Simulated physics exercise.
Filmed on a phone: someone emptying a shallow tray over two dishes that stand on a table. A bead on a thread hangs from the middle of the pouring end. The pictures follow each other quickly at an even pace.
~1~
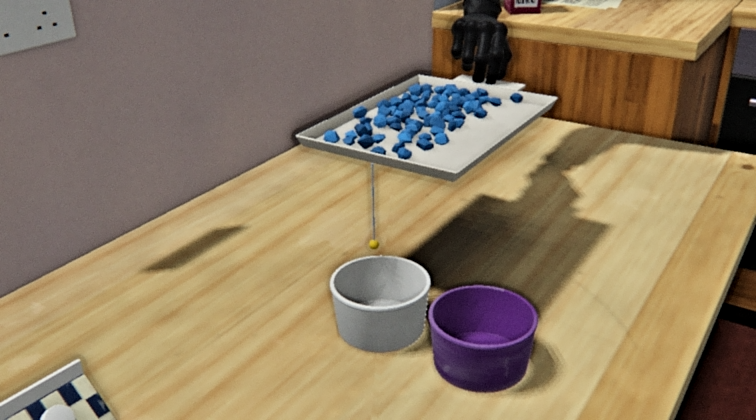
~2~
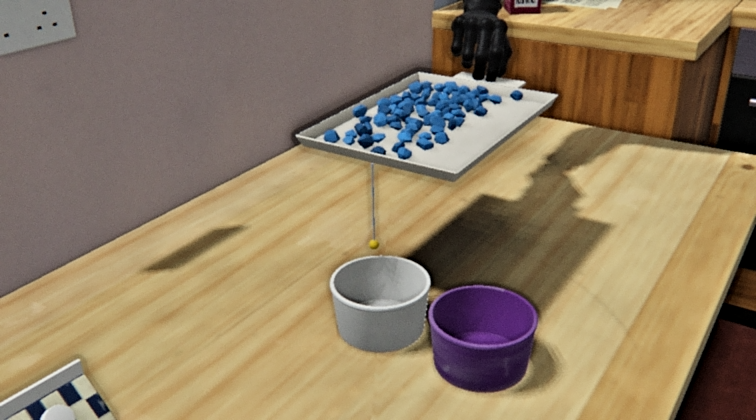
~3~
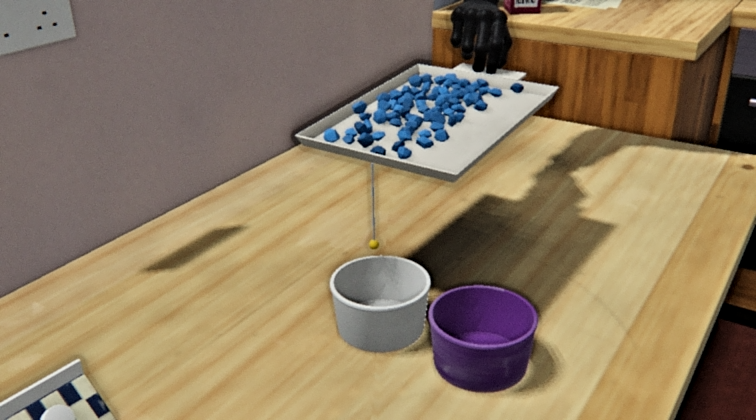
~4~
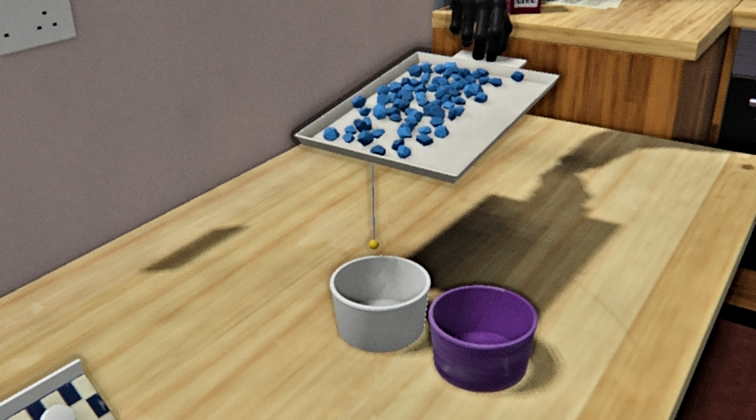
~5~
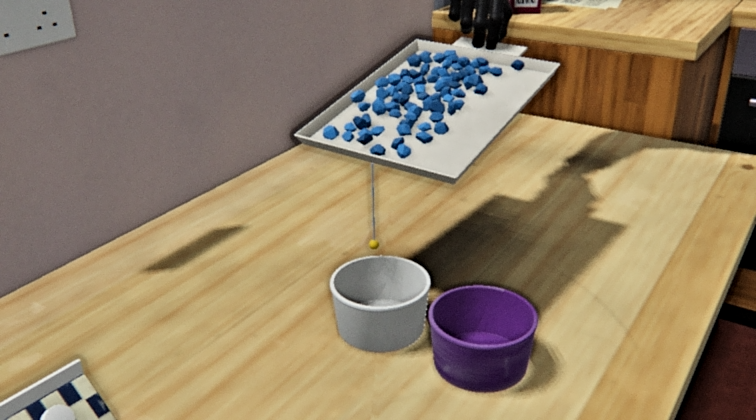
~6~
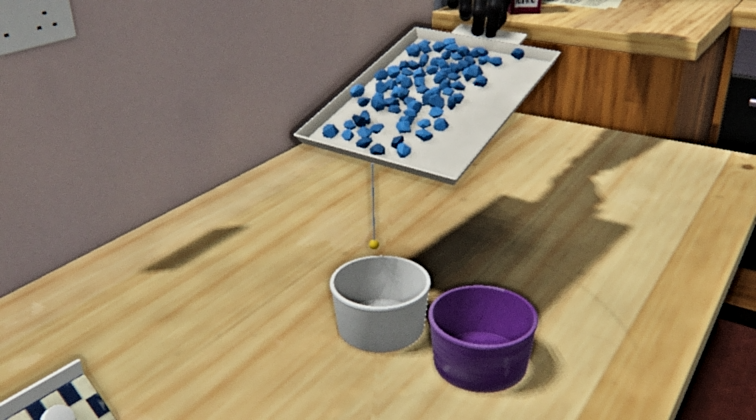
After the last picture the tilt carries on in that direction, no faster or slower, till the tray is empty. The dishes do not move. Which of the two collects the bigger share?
More goes to the left dish.
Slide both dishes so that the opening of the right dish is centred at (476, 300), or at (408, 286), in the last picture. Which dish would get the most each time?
At the first place the left dish, at the second the right-hand dish.
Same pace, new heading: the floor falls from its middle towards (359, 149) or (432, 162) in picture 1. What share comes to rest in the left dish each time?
In turn 10 and 40 in a hundred.
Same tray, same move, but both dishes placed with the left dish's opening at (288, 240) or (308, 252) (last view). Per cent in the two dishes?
Near 50 % and 60 %.
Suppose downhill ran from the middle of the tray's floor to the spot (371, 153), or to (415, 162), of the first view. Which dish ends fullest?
In turn: The left dish; the left one.
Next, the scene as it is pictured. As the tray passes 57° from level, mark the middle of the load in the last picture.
Close to (384, 155).
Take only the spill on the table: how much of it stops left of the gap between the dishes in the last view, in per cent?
It comes to 90 per cent or so.
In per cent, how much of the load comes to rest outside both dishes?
Near 40 %.
Shortly afterwards, tray tipped steeply; the bulk on the tray; only a few in the left dish; near a quarter in the air.
Next, tray tipped right over; a little on the tray; a little in the right dish; near half in the left dish; near a quarter outside both; a little in the air.
Some moments later, tray tipped past a quarter turn; a little in the right dish; near half in the left dish; near a third outside both.
In the end, tray tipped past a quarter turn; a little in the right dish; near half in the left dish; near a third outside both.
